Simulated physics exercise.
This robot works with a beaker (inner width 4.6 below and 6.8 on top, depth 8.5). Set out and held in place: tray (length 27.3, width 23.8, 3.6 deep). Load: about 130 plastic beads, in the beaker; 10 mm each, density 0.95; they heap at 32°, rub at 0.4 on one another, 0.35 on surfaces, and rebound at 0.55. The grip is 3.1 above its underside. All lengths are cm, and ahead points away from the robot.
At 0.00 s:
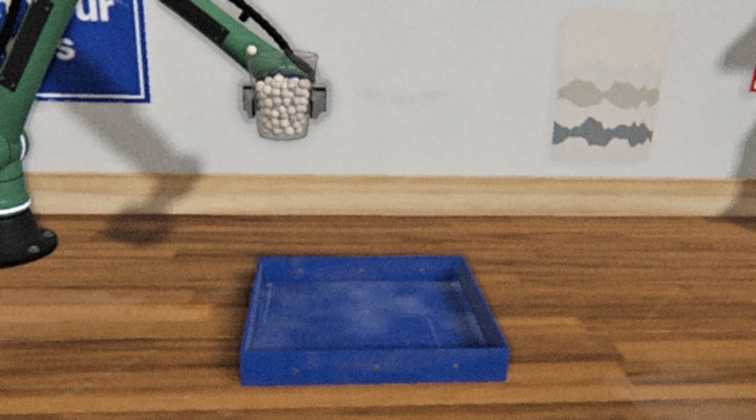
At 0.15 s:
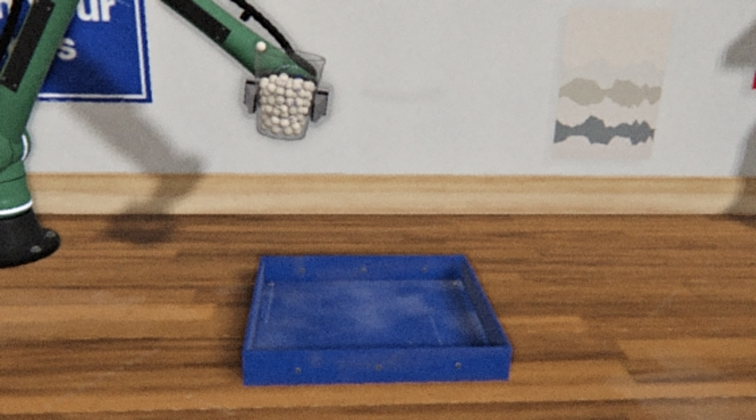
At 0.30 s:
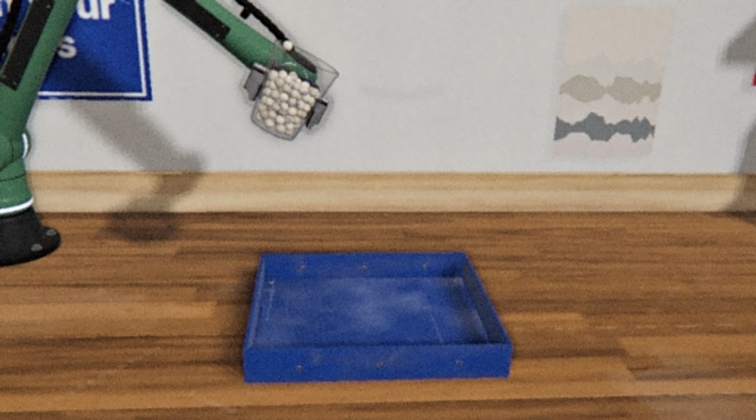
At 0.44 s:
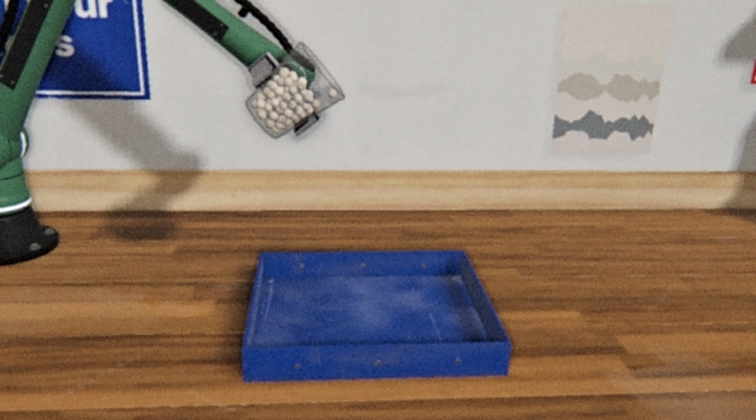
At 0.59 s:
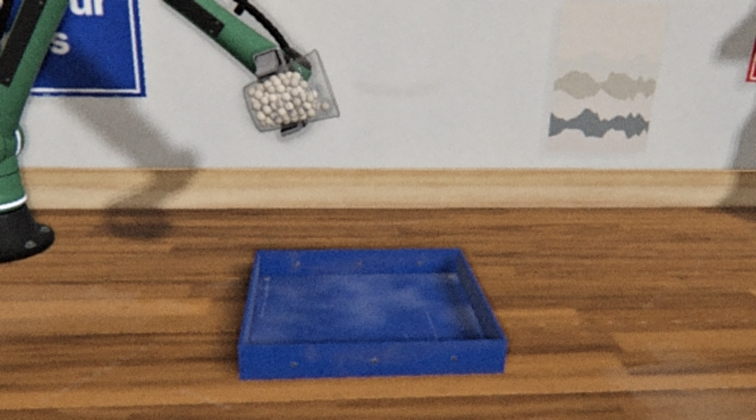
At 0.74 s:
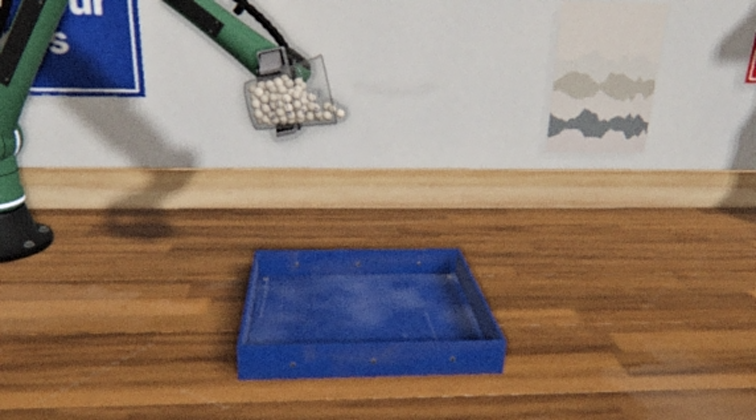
Above a blue tray on a wooden surface, a green robot arm tilting a clear beaker rightward, white beads shifting toward its rim.
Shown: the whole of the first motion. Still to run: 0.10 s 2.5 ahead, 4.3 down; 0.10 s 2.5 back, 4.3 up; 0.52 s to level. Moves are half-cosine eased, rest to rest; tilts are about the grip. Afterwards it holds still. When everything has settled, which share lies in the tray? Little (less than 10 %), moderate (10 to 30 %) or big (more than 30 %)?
Answer: Moderate; 10 to 30 % of the plastic beads finish in the tray.
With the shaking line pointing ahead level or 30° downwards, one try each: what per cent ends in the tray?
Some 65 and 40 per cent.
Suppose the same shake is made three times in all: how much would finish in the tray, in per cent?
In that case some 30 per cent.
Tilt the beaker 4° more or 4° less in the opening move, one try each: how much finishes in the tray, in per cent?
Some 25 and 10 per cent.
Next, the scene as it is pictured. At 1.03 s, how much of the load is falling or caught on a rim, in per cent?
Roughly 14 per cent.
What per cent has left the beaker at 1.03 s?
Some 15 per cent.
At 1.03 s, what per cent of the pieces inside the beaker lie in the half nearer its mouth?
Some 40 per cent.
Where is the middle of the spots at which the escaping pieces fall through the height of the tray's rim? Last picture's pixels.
Around (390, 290).
After 1.03 s, tilted 72° forward, highest piece 28 above the table; 112 in the beaker, 1 in the tray, 19 in flight or on a rim.
After 1.32 s, tilted 14° forward, highest piece 31 above the table; 107 in the beaker, 20 in the tray, 5 in flight or on a rim.
After 1.66 s, level, highest piece 31 above the table; 107 in the beaker, 23 in the tray, 2 on the table or floor.
After 2.71 s, level, highest piece 31 above the table; 107 in the beaker, 23 in the tray, 2 on the table or floor.
At rest, 107 in the beaker, 23 in the tray, 2 on the table or floor. That is 17 % in the tray.
